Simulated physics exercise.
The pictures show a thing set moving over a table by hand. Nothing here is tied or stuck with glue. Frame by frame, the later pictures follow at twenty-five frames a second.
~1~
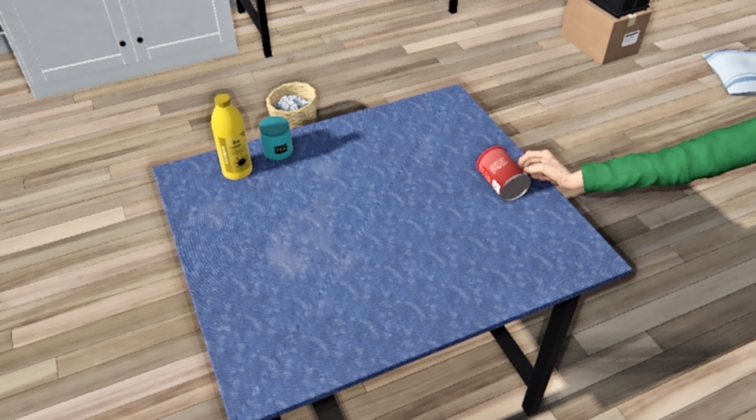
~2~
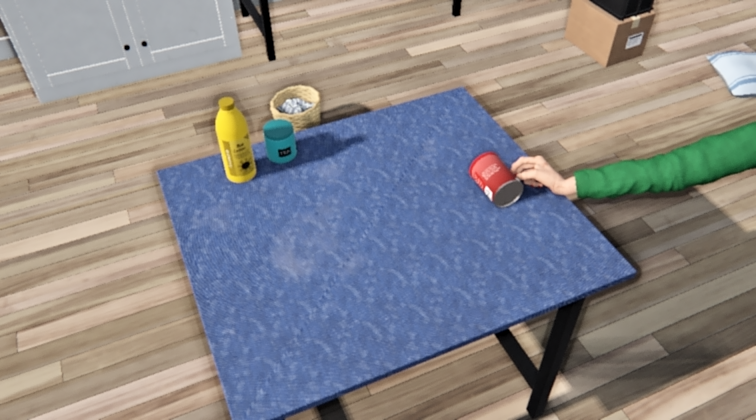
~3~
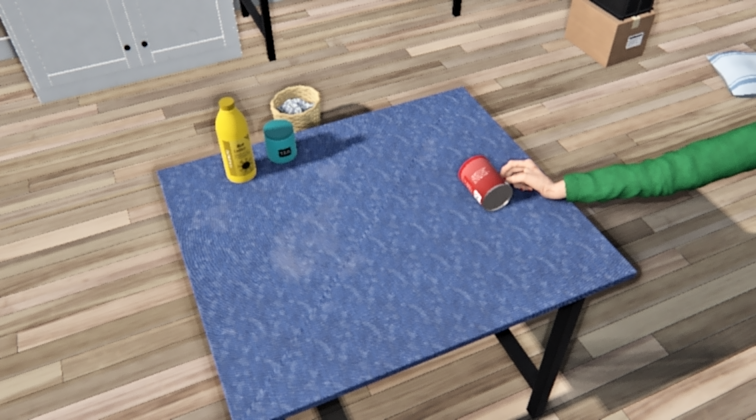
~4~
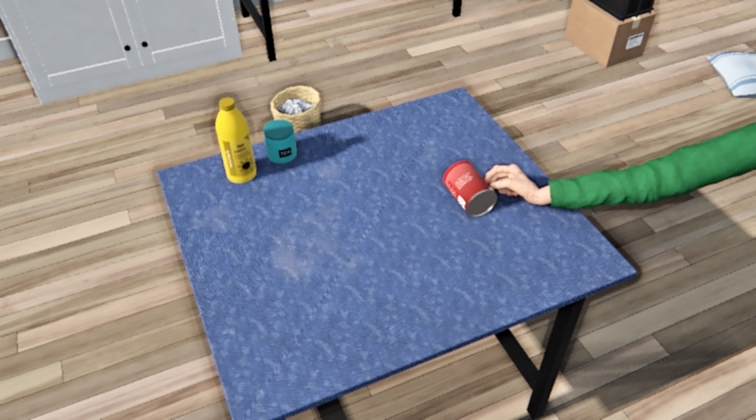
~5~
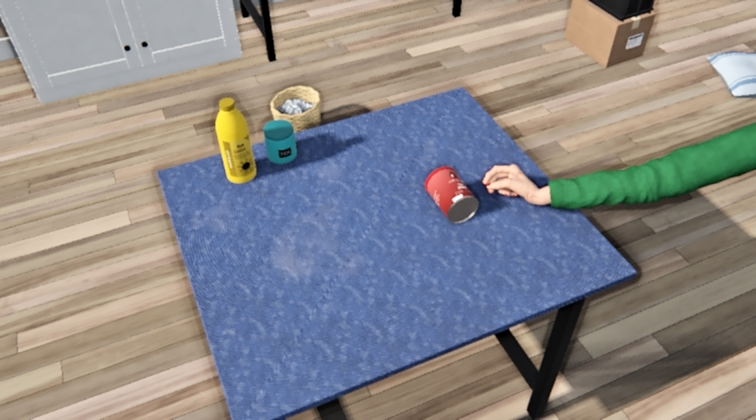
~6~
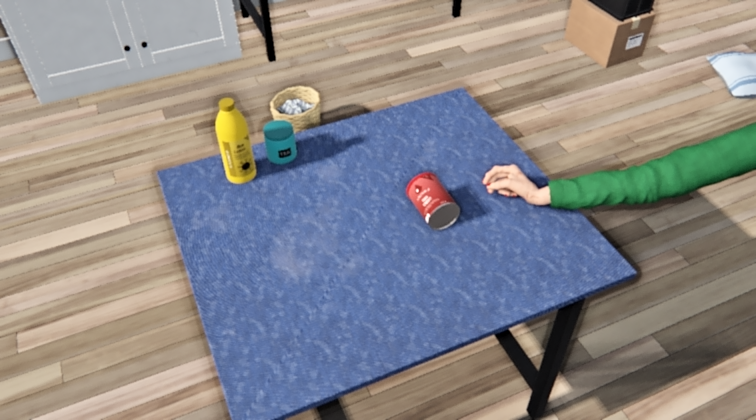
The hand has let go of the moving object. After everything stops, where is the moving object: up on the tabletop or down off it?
It is down off the table.
Then, 0.20 s past the last view, red tin displaced well along near (341, 231).
Then, 0.50 s past the last view, red tin displaced well along near (206, 276).
Then, 0.70 s past the last view, red tin now off the table.
Then, 1.00 s past the last view, things are still on the move.
Finally, off the table, red tin.
